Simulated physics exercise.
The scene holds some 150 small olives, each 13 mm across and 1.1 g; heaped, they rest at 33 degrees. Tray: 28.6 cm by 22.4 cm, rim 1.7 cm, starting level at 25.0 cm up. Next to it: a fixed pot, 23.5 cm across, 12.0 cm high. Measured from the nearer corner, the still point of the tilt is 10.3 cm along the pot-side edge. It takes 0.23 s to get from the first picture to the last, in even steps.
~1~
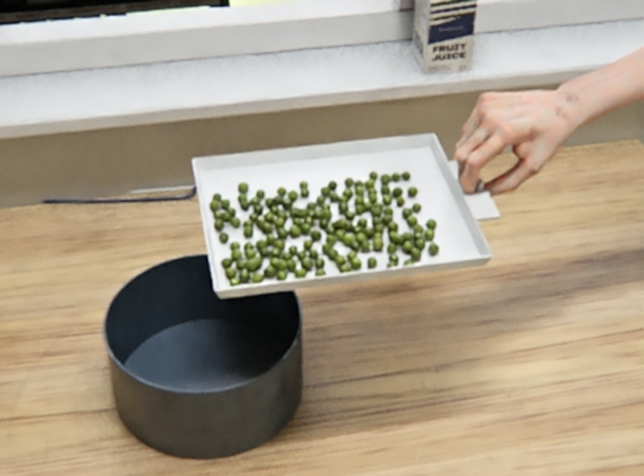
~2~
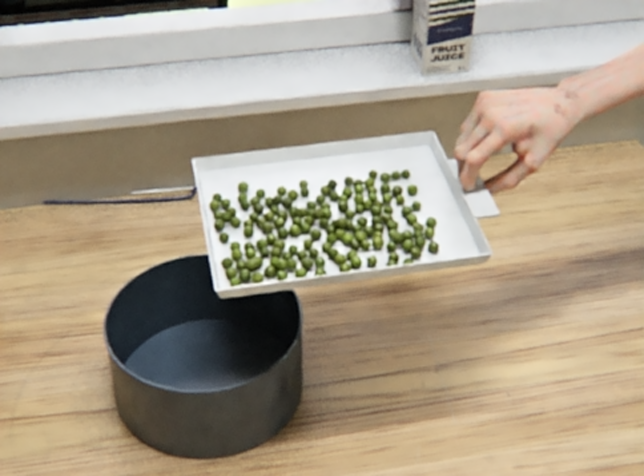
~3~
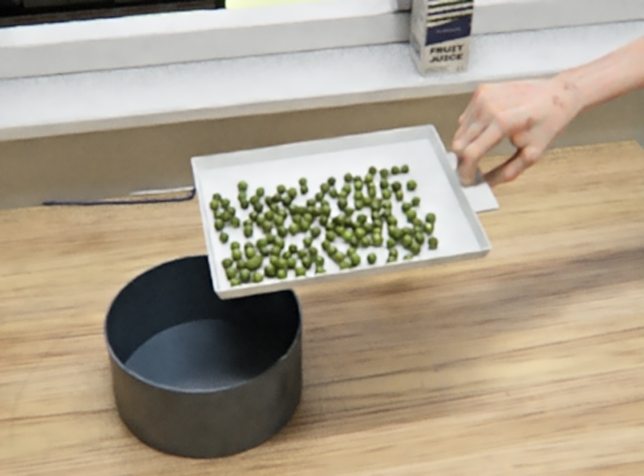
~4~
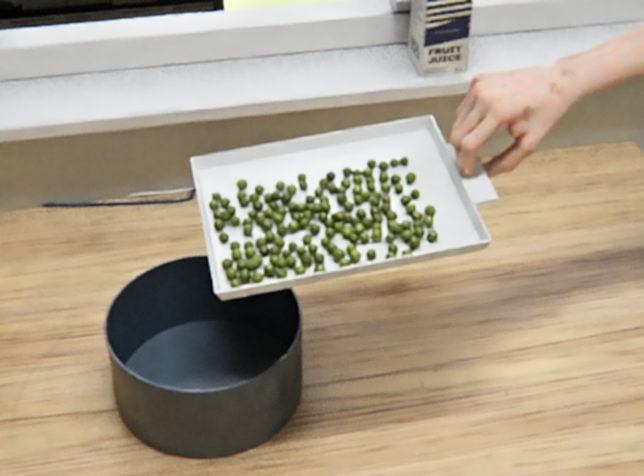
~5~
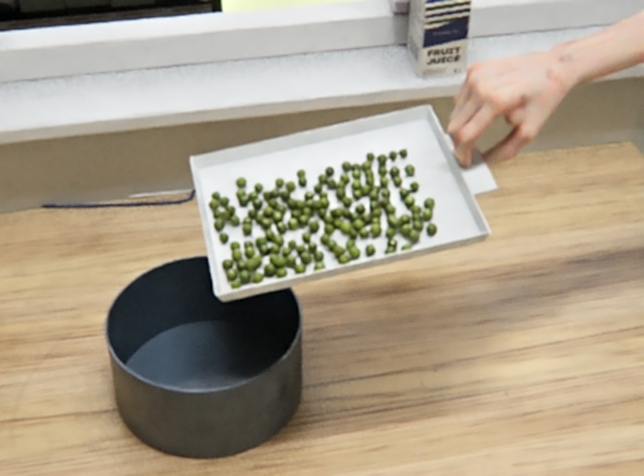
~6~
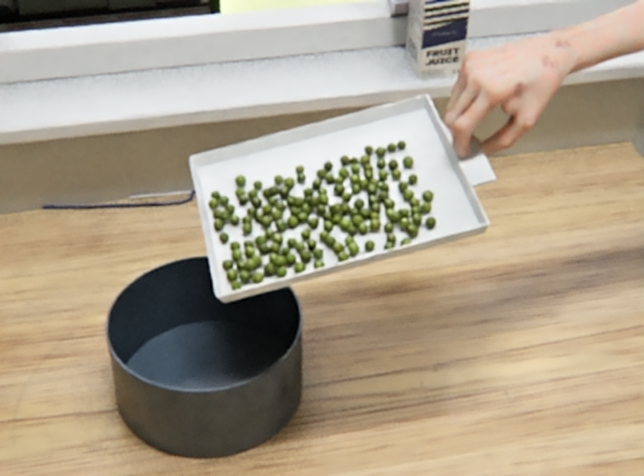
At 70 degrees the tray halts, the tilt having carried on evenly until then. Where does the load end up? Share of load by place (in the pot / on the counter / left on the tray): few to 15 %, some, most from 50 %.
Pot: Few; counter: Few; left on the tray: Most.
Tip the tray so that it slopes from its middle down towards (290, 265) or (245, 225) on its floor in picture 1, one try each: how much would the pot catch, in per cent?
Around 0 % for the first direction, around 5 % for the second.
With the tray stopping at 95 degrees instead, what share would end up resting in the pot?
I'd expect some 70 per cent in the pot.
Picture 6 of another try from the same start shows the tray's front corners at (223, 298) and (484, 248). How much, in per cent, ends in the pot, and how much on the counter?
That works out as pot 0 and counter 0.
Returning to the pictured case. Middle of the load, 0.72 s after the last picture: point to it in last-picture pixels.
Near (255, 218).
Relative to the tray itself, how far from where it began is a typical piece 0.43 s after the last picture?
By then it sits near 4 cm from where it began.
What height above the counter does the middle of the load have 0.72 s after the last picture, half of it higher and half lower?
Roughly 30 centimetres.
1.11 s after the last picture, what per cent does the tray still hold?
Of the load, some 100 percent.
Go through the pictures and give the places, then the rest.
The first frame shows tray tilt 0 degrees, front corners at (220, 286) and (487, 253); middle of the pieces at (324, 224); pot at (203, 318).
The second frame shows tray tilt 1 degrees, front corners at (220, 286) and (486, 251); middle of the pieces at (324, 223).
The third frame shows tray tilt 2 degrees, front corners at (220, 287) and (486, 246); middle of the pieces at (324, 221).
The fourth frame shows tray tilt 5 degrees, front corners at (220, 288) and (485, 238), lowest corner left front; middle of the pieces at (323, 217).
The fifth frame shows tray tilt 8 degrees, front corners at (220, 290) and (484, 230), lowest corner left front; middle of the pieces at (322, 214).
The sixth frame shows tray tilt 11 degrees, front corners at (221, 292) and (483, 222), lowest corner left front; middle of the pieces at (321, 210); pot at (204, 318).
Then, 0.43 s after the last picture, tilt 39 degrees; the tray holds 100 %, the pot 0 %.
Then, 0.72 s after the last picture, tilt 58 degrees; the tray holds 100 %, the pot 0 %.
Then, 1.11 s after the last picture, tilt 70 degrees; the tray holds 100 %, the pot 0 %.
In the end, pot 0 %, counter 0 %, tray 95 %.
